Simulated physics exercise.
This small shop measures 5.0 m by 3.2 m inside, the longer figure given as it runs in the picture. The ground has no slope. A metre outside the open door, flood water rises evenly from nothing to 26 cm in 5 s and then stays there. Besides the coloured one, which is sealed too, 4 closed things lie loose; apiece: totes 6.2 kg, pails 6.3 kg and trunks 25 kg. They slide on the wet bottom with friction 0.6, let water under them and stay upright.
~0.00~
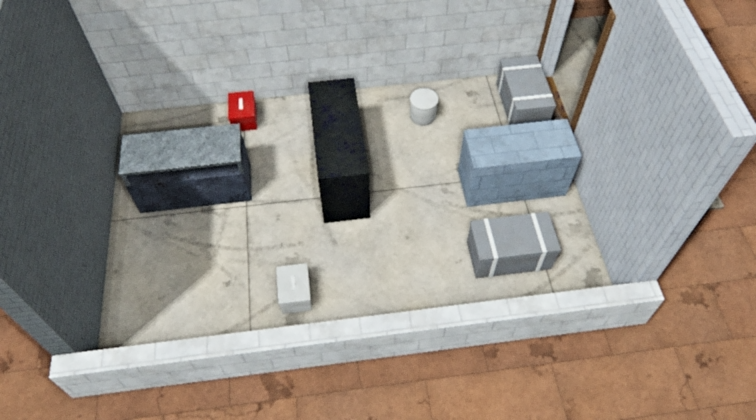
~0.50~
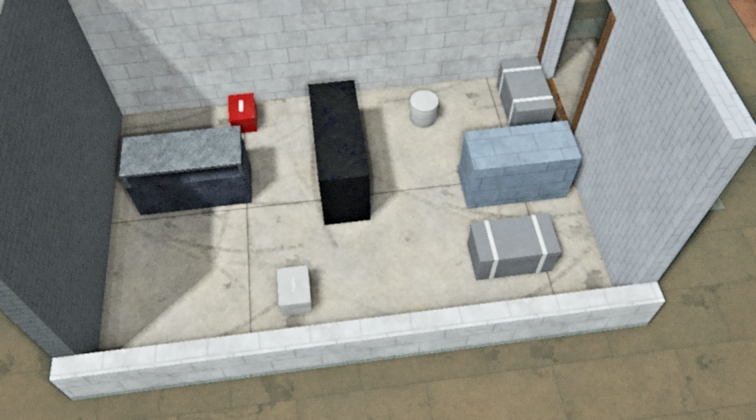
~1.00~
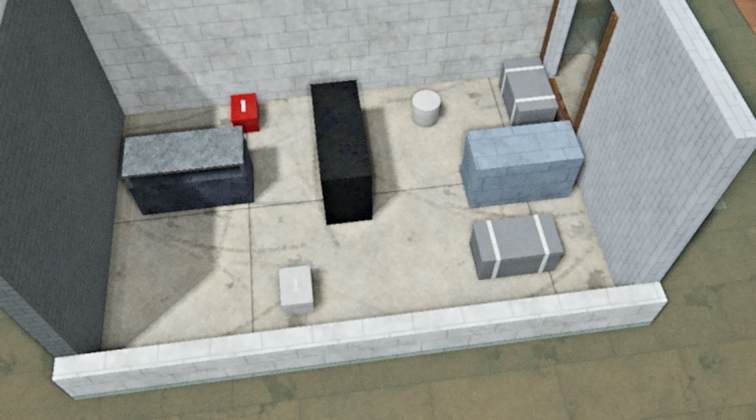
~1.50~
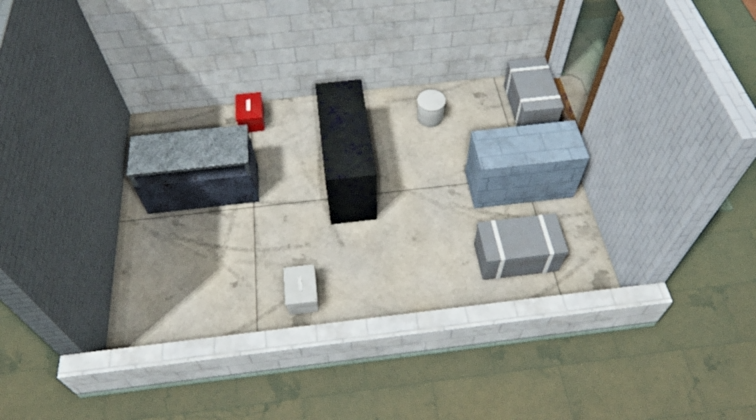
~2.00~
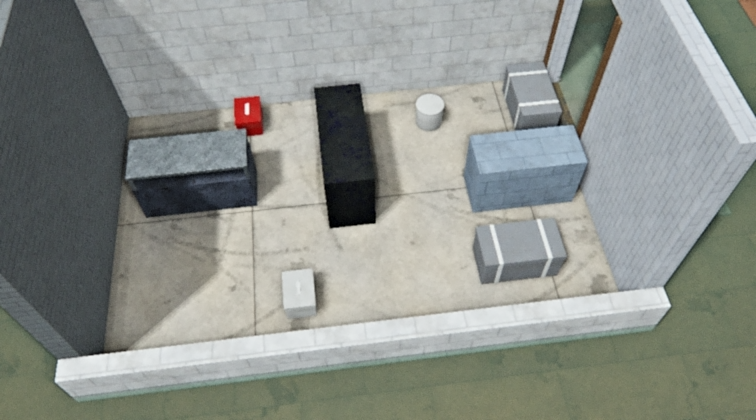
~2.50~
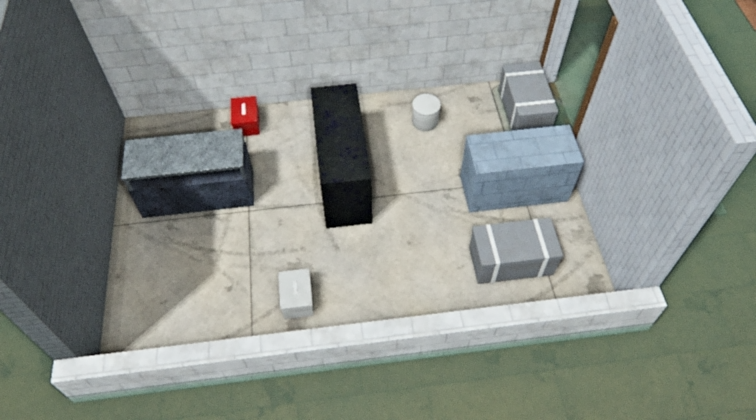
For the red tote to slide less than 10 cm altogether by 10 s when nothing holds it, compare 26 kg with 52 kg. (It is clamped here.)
Verdict: Only the higher weight holds it.
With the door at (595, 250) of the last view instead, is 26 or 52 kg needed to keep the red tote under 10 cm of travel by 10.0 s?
Then the smaller load will do.
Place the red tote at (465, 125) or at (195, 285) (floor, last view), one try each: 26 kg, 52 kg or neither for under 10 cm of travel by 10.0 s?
In that order: Only the larger holds; the smaller is enough.
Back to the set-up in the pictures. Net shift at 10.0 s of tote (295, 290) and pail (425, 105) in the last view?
In that order: 100 cm, 200 cm.
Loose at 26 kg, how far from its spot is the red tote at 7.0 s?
Roughly 0 cm.
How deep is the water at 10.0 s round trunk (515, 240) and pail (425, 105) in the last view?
About 7 and 7 cm.
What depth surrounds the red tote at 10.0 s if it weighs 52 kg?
About 11 cm.
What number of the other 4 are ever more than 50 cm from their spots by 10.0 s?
I count 3.
After 3.5 s the red tote would be 0 cm from its start with 26 kg and 0 cm from its start with 52 kg; 0 cm of water round it then.
After 4.5 s the red tote would be 0 cm from its start with 26 kg and 0 cm from its start with 52 kg; 0 cm of water round it then.
After 7.0 s the red tote would be 1 cm from its start with 26 kg and 0 cm from its start with 52 kg; 10 cm of water round it then.
After 10.0 s the red tote would be 27 cm from its start with 26 kg and 2 cm from its start with 52 kg; 11 cm of water round it then.
